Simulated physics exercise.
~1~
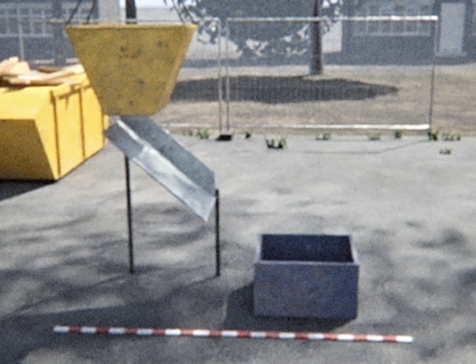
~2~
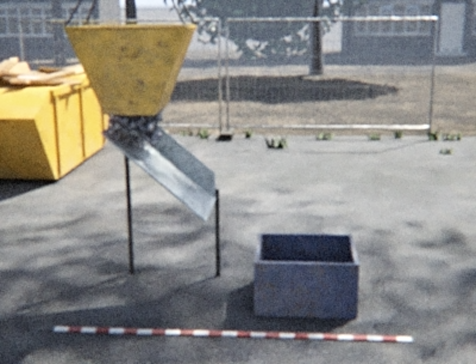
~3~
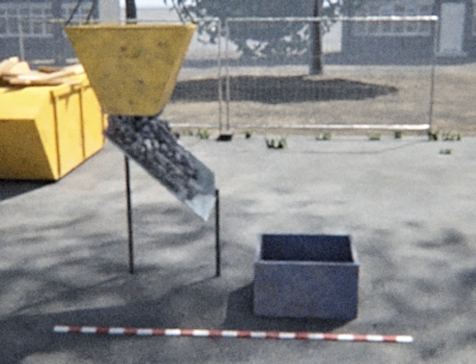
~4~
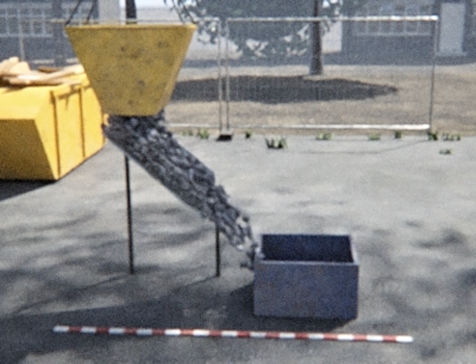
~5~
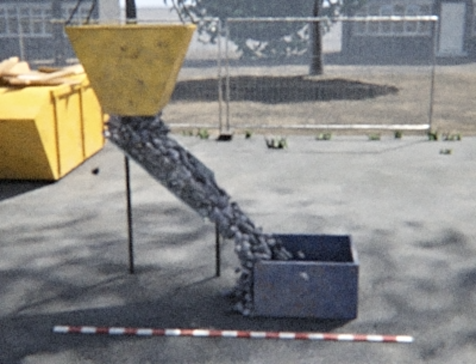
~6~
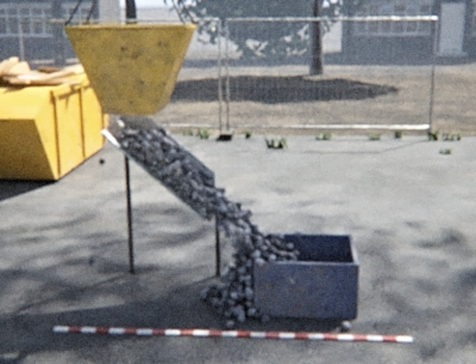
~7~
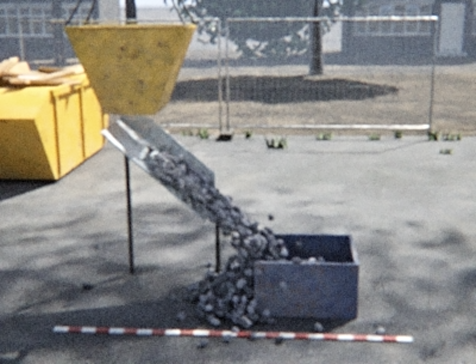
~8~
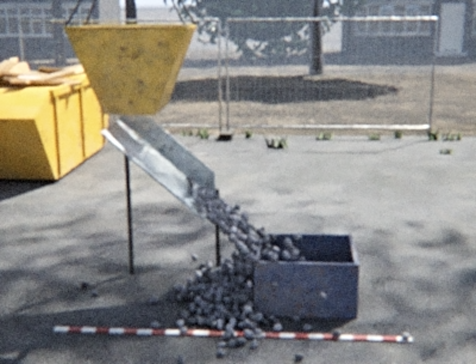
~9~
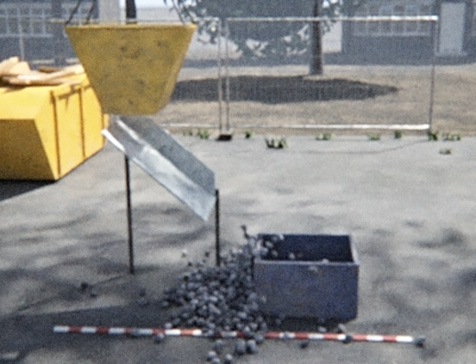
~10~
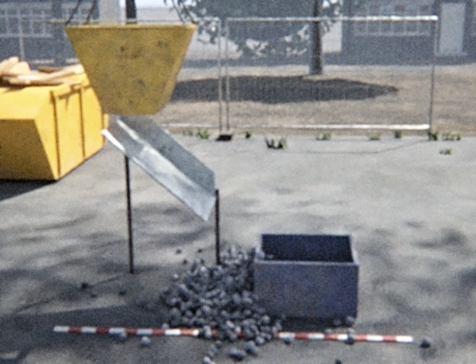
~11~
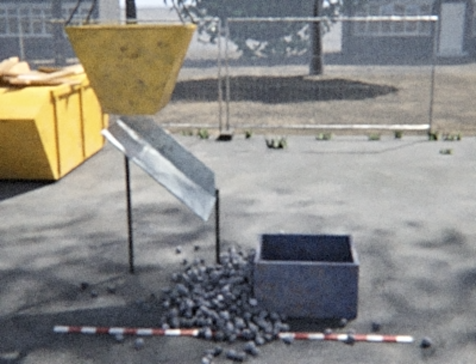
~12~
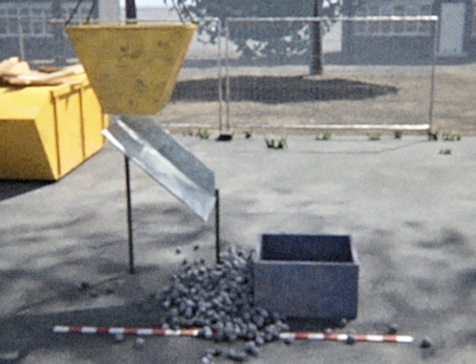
On a paved yard with a mesh fence, a tree trunk and a building behind, a still camera looks at a yellow skip above a sloping steel chute on thin legs. A larger yellow container stands at the left, an open blue-grey bin sits to the right of the chute, and a red and white staff lies in front. Grey cobbles drop from the skip, slide down the steel and spill off its lower end. Some go into the bin, but most tumble down its left side and scatter over the staff. The chute empties, leaving a heap left of the bin and a few strays to the right.
